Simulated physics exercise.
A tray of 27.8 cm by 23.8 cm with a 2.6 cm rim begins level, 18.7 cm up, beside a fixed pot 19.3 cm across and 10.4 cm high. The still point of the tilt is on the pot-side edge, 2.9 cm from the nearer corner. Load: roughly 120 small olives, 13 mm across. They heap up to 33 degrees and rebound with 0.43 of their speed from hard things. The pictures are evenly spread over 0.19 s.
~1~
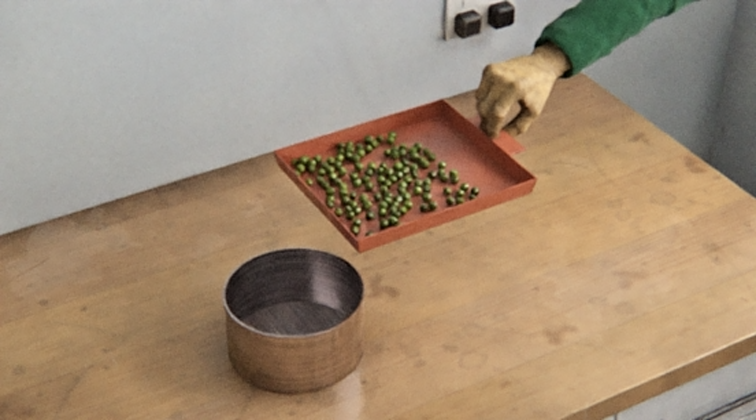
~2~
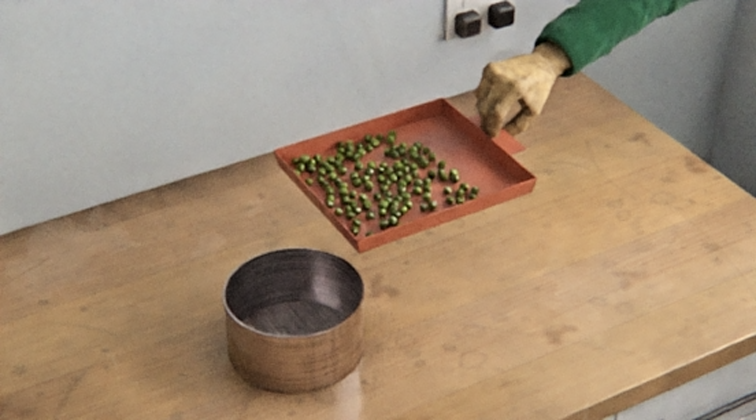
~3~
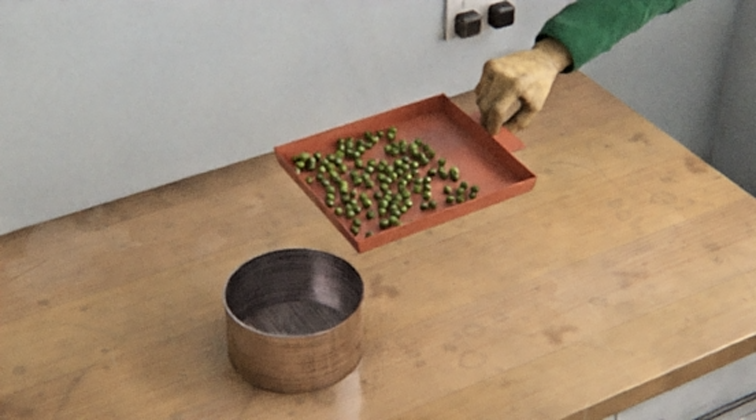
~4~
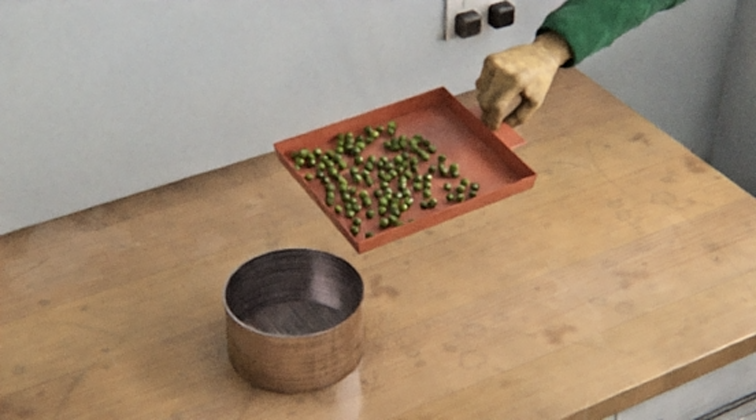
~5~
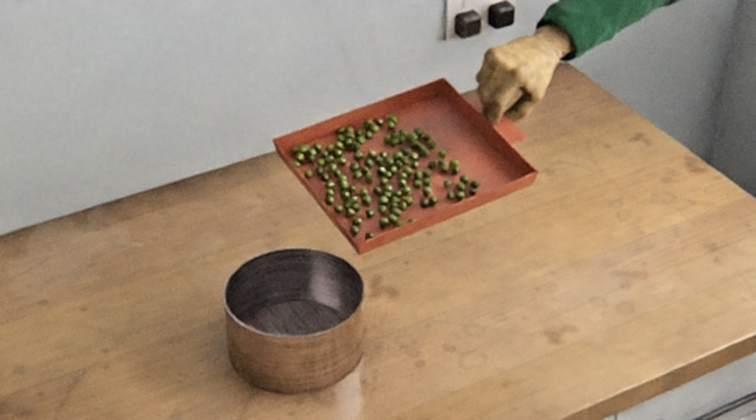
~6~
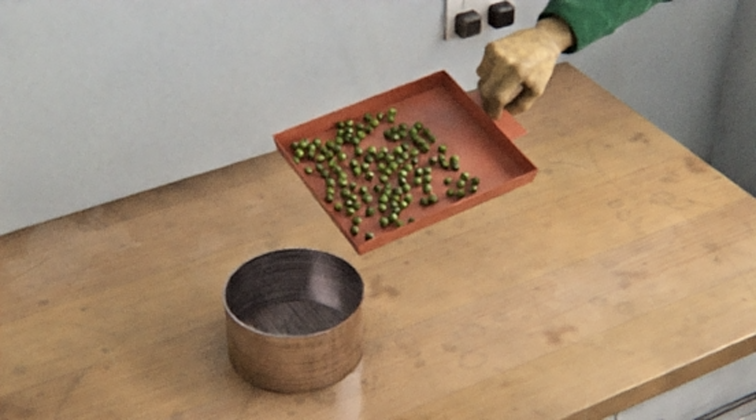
The video shows a hand in a green sleeve holding a red tray of small green olives above a wooden table, near a round pot, then slowly raising the handle side so the tray tilts slightly toward the pot.
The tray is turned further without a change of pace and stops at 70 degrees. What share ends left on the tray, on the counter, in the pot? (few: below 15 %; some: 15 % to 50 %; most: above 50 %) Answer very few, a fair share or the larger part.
Tray the larger part, counter very few, pot very few.
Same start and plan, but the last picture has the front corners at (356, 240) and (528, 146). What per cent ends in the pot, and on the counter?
Pot 5, counter 0.
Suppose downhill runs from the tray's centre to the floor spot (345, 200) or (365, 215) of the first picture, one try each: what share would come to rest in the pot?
About 0 and 0 per cent.
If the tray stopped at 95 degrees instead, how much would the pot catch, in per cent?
Then about 15 per cent.
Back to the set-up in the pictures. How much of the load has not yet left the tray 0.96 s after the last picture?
Roughly 100 per cent.
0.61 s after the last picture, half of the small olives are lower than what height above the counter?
About 24 cm.
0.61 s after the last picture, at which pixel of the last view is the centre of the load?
Near (378, 194).
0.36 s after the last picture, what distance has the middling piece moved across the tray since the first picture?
About 6 cm.
Then, 0.36 s after the last picture, tilt 39 degrees; the tray holds 100 %, the pot 0 %.
Then, 0.61 s after the last picture, tilt 59 degrees; the tray holds 100 %, the pot 0 %.
Then, 0.96 s after the last picture, tilt 70 degrees; the tray holds 100 %, the pot 0 %.
In the end, tray 95 %, counter 0 %, pot 0 %.
